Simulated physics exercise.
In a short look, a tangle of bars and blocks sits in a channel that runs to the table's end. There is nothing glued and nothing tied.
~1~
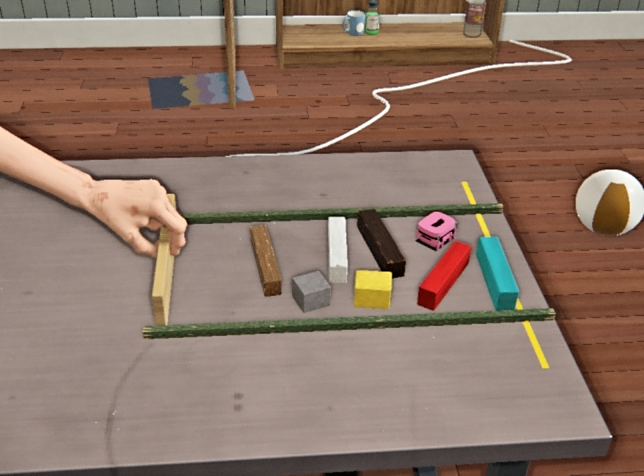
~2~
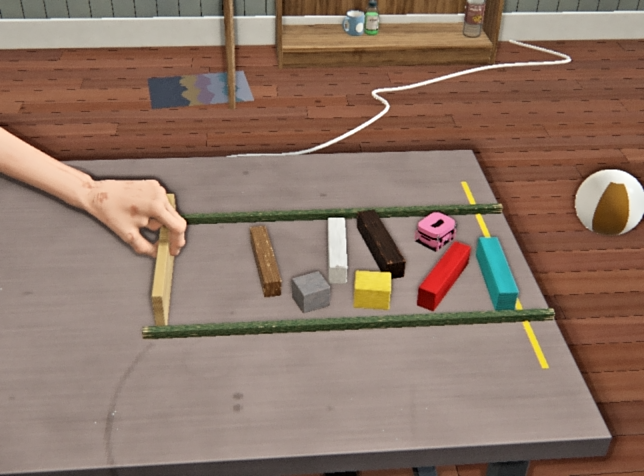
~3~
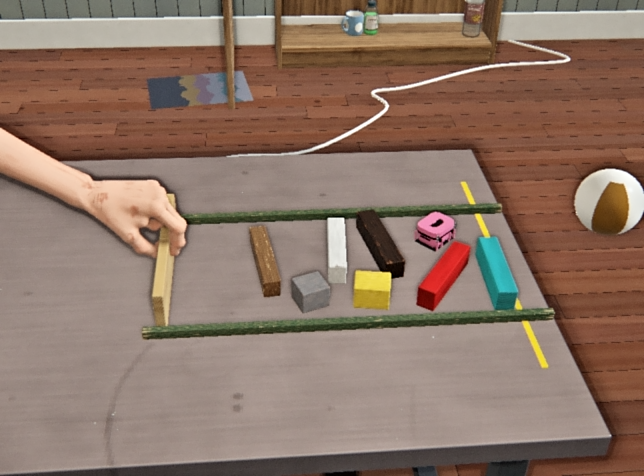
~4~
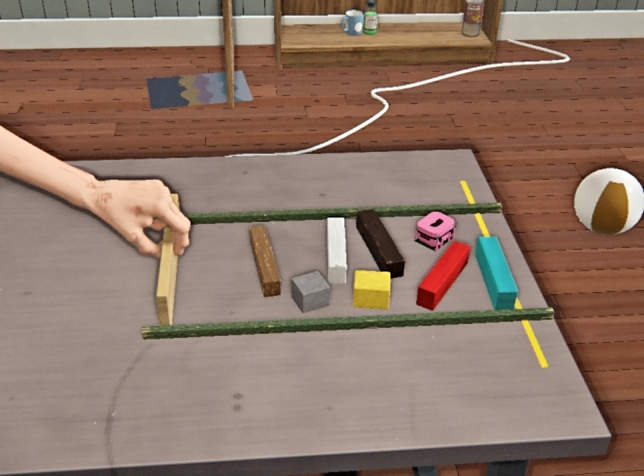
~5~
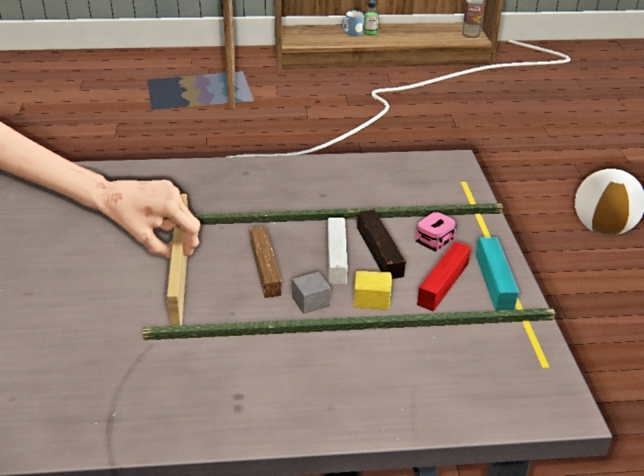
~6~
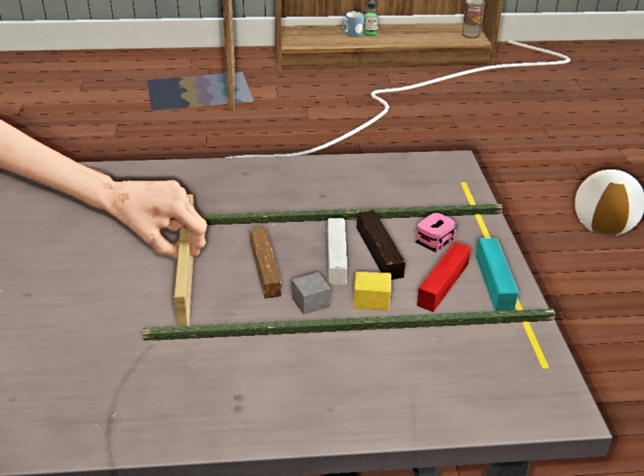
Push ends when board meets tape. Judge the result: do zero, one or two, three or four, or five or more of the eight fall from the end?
Five or more of them fall from the end.
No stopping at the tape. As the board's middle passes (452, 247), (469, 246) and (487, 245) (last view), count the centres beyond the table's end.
In order, that gives 1, then 3, then 5.
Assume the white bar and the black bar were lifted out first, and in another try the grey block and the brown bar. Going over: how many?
The first count is 4 and the second is 3.
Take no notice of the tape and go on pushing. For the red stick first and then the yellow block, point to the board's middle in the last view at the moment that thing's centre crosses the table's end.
For the red stick, about (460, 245); for the yellow block, about (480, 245).
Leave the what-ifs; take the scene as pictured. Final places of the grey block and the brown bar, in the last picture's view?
Grey block: (530, 289); brown bar: (505, 251).
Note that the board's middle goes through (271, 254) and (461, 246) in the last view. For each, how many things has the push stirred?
The count reaches 1 first and 8 second.
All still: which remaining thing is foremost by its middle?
Foremost: The white bar.
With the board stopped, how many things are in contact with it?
2 in contact.
Soon after, none off yet; turquoise stick at rest near (496, 273); pink case at rest near (436, 233); red stick at rest near (444, 276).
Then, none off yet; turquoise stick at rest near (496, 273); pink case moved about its own width near (462, 230); red stick moved a little near (476, 277).
By the end, the number that fall off is five or more; fallen, yellow block, black bar, red stick, pink case and turquoise stick.
